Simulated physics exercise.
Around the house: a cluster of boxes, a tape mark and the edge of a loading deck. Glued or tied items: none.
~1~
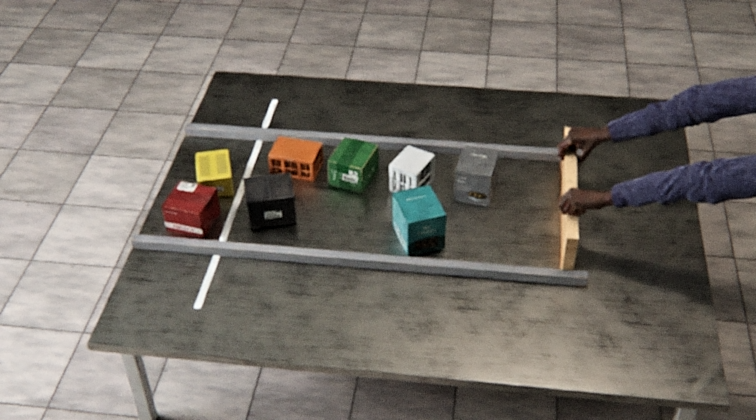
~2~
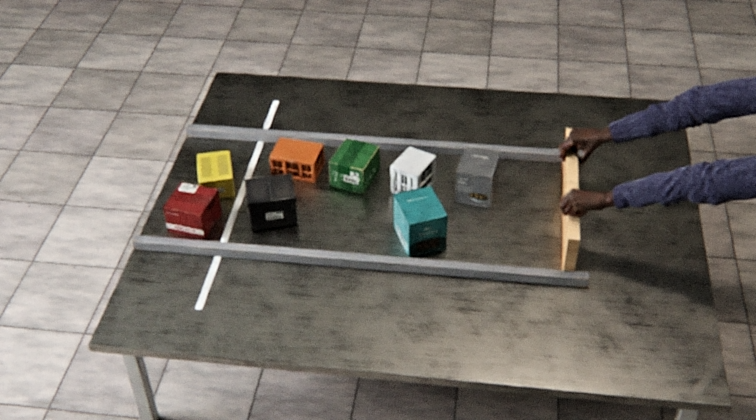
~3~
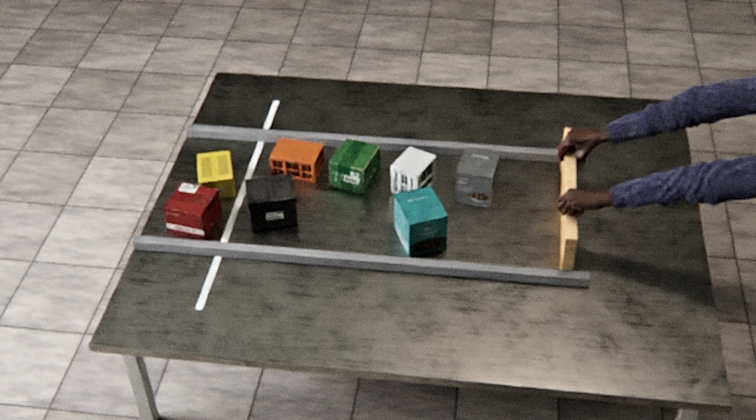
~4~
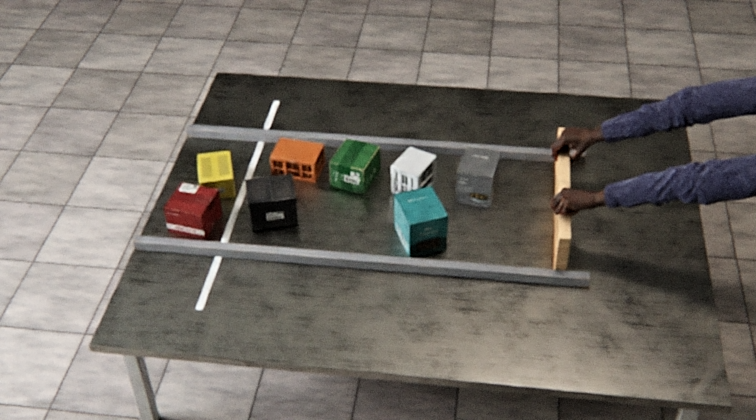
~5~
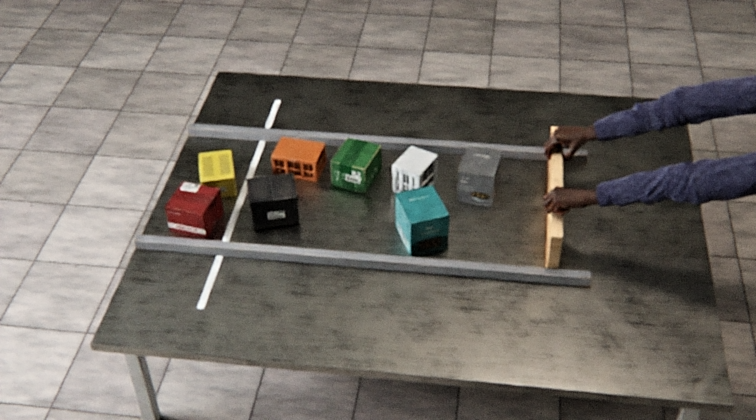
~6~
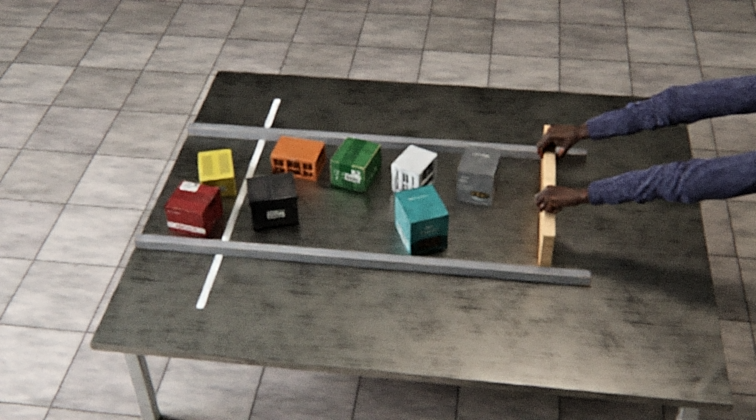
A wooden plank, held upright by two hands in blue sleeves at the right, slides a short way left between two grey rails on a dark table, seen from above over a tiled floor. Red and yellow boxes sit left of a white tape line, with black, orange, green, white, teal and grey ones to its right. The boxes stay essentially still, untouched by the plank, and the view barely shifts.
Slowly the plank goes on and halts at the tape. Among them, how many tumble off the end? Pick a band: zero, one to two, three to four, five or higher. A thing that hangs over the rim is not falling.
Band: Three to four.
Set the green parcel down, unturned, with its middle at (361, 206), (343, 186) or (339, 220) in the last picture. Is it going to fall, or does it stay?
It keeps its place, then keeps its place, then keeps its place.
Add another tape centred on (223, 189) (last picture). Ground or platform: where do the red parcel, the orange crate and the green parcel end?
Here's how it goes: The red parcel ends up down, the orange crate ends up down, and the green parcel ends up down.
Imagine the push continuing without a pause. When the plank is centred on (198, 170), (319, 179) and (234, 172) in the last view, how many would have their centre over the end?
Taking the three positions in turn, the counts come to 6, 0 and 4.
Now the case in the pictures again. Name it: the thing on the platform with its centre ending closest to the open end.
Foremost, the black tote.
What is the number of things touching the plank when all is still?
It touches 2.
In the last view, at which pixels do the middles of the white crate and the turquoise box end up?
(200, 159) and (212, 199), roughly.
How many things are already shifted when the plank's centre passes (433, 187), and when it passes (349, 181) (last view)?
Counts: 4 and 6.
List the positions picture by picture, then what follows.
In the first picture, red parcel (192, 209); yellow tote (215, 175); black tote (270, 201); plank (569, 198); tape (241, 191).
In the second picture, yellow tote (216, 176); white crate (413, 174).
In the third picture, black tote (272, 203); grey box (478, 177).
In the fourth picture, red parcel (193, 211); green parcel (355, 166).
In the fifth picture, yellow tote (218, 175); orange crate (299, 159).
In the sixth picture, red parcel (194, 209); yellow tote (217, 174); black tote (273, 201); plank (547, 195); tape (243, 191).
Soon after, none off yet; red parcel at rest near (194, 209); yellow tote at rest near (217, 174); black tote at rest near (273, 201).
After that, none off yet; red parcel at rest near (194, 209); yellow tote moving near (213, 175); black tote at rest near (273, 201).
And then, none off yet; red parcel displaced a little near (180, 210); yellow tote displaced about its own width near (187, 179); black tote displaced about its own width near (230, 194).
In the end, the number that fall off is three or four; gone, green parcel, orange crate, yellow tote and red parcel.
